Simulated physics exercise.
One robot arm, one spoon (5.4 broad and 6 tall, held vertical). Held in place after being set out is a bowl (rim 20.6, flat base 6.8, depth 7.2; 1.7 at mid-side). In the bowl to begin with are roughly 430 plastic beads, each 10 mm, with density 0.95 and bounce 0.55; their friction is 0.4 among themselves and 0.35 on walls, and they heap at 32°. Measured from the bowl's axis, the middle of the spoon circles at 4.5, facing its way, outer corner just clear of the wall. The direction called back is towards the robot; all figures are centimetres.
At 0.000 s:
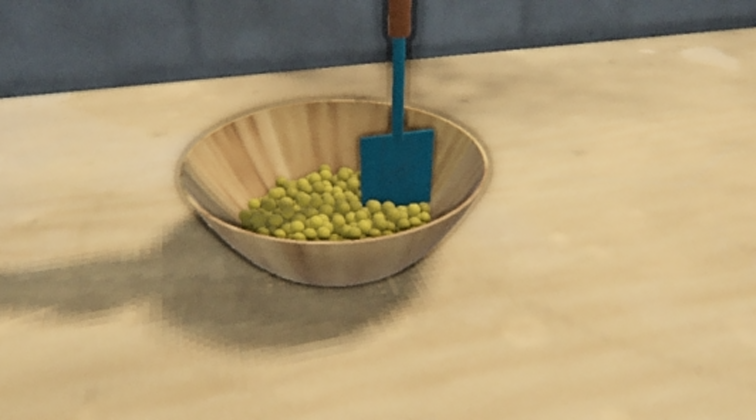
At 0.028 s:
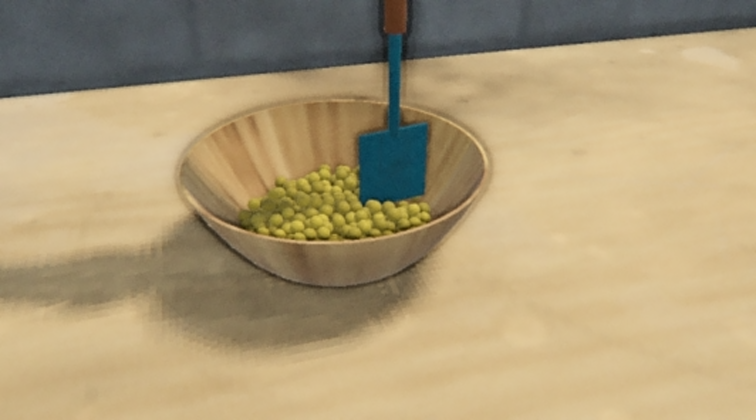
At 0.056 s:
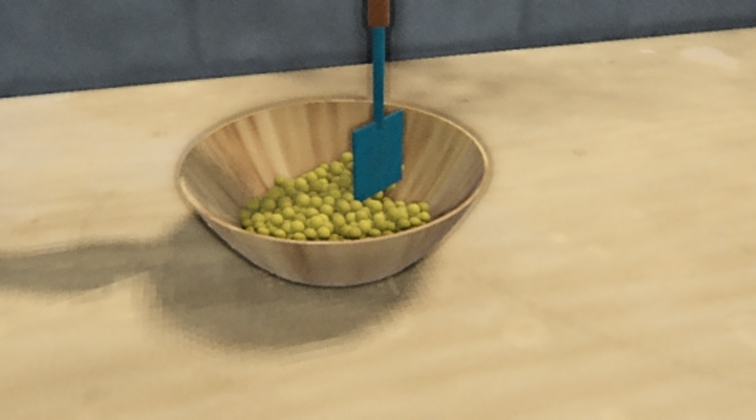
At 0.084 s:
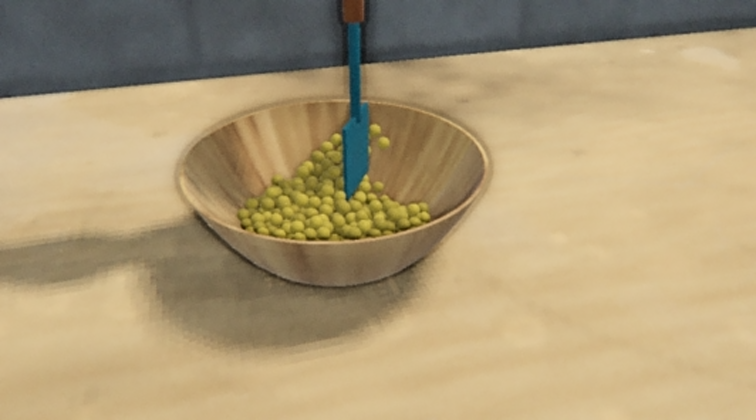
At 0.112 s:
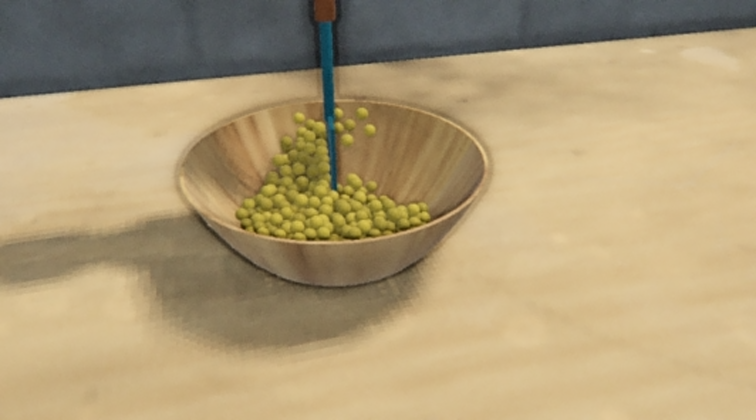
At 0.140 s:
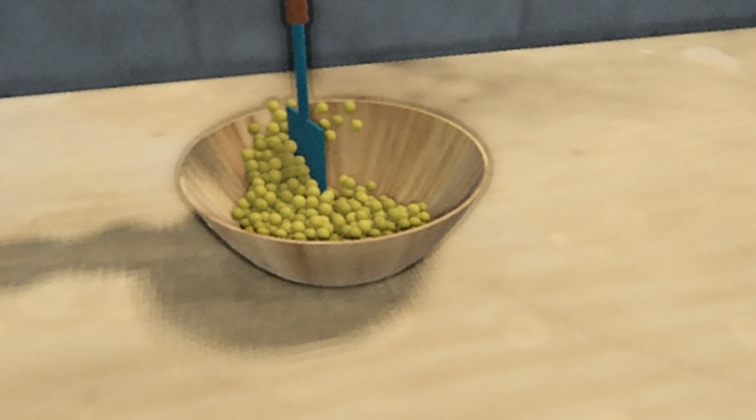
A blue spoon with a brown handle swept leftward through small yellow-green beads in a wooden bowl, turning as it went and pushing them into a heap up the bowl's back left side.
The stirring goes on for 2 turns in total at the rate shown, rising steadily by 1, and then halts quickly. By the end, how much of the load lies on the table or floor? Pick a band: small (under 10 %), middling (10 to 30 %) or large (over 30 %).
Middling.
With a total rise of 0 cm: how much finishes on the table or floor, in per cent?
Near 25 in a hundred.
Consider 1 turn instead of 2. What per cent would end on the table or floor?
It would be around 10 percent.
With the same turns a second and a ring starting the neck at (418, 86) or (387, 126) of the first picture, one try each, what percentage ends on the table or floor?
Roughly 0 % and 5 %.
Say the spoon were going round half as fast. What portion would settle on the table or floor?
It would come to around 0 percent.
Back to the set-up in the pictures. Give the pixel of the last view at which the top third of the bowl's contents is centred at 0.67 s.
In the final view it lies at about (318, 208).
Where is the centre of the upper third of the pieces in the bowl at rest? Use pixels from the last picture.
(340, 205).
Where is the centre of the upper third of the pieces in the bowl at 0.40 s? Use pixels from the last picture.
About (417, 187).
By 0.40 s, 346° round, highest piece 10 above the table; 396 in the bowl, 21 on the table or floor, 17 in flight or on the tool.
By 0.67 s, 223° round, highest piece 8 above the table; 375 in the bowl, 56 on the table or floor, 3 in flight or on the tool.
By 1.00 s, 0° round, highest piece 5 above the table; 371 in the bowl, 63 on the table or floor.
By 1.70 s, 0° round, highest piece 5 above the table; 371 in the bowl, 63 on the table or floor.
Final count, 371 in the bowl, 63 on the table or floor. That is 15 % on the table or floor.
